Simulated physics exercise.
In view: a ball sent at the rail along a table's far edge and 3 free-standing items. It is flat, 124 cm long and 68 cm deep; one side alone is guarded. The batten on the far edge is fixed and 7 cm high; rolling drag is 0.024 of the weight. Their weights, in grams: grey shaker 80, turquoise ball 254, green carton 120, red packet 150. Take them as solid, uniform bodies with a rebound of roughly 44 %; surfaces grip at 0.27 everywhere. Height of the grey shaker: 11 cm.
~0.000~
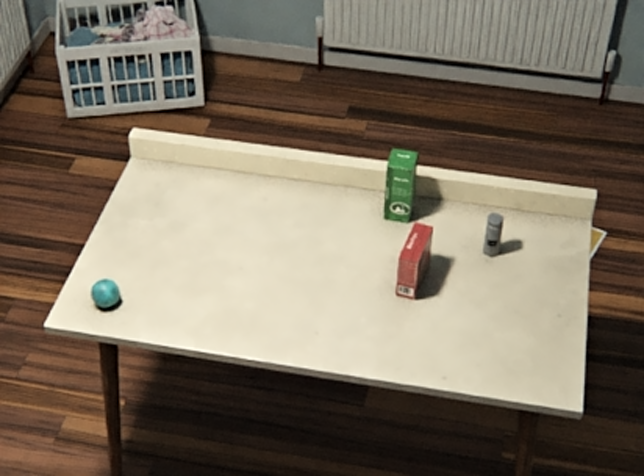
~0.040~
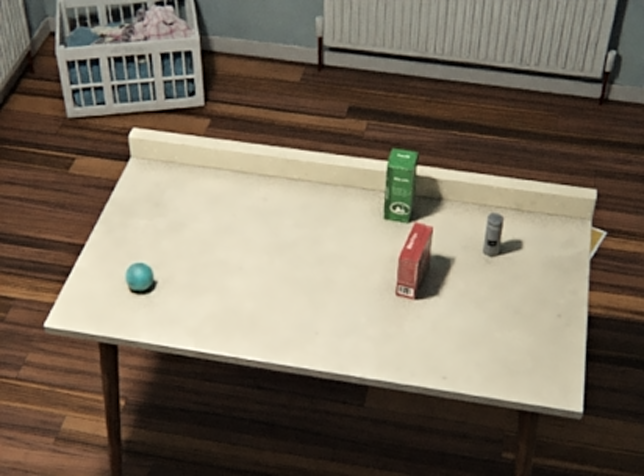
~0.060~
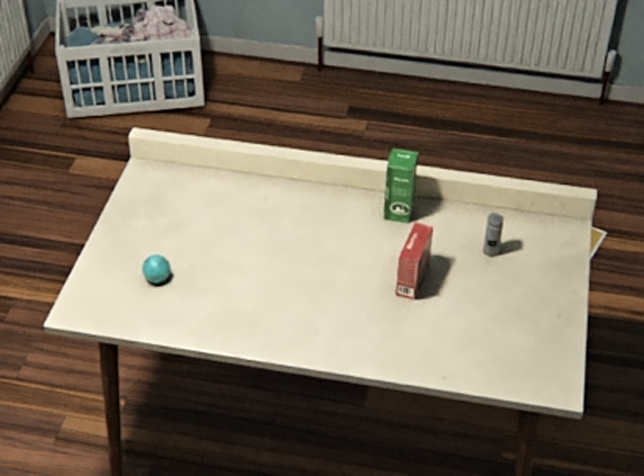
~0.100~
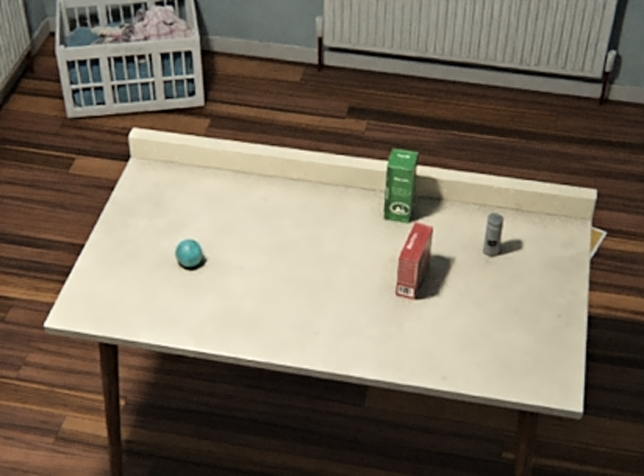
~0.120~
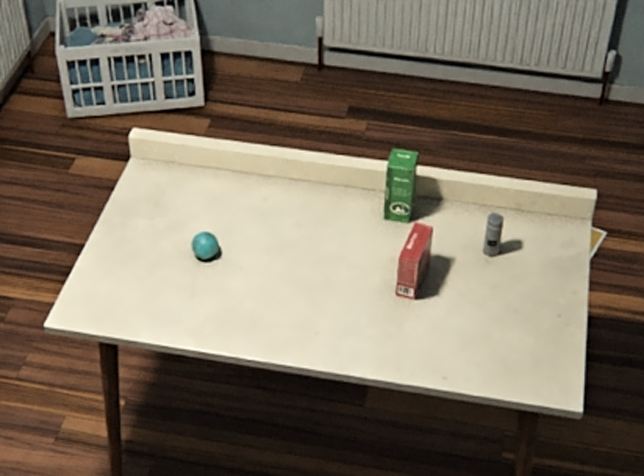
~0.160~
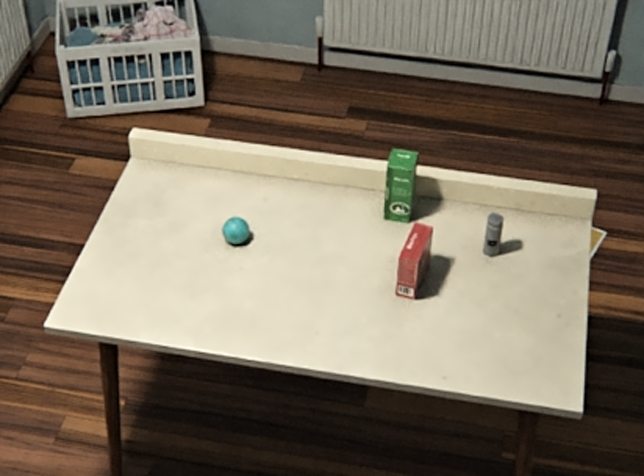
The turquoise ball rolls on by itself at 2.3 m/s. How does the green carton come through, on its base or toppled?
The green carton topples.
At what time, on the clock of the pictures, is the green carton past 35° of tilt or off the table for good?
At about 0.7 s.
Around 0.46 s, turquoise ball near (392, 217); green carton at 18° to upright near (421, 184).
Around 0.86 s, turquoise ball near (518, 271); green carton on its side near (485, 211).
Around 1.36 s, green carton on its side near (502, 221).
Finally (1.7 s), on their side or leaning hard on the table, green carton; the other 2 still in place (within 4 cm). Final places as that camera would see them, green carton near (502, 221).
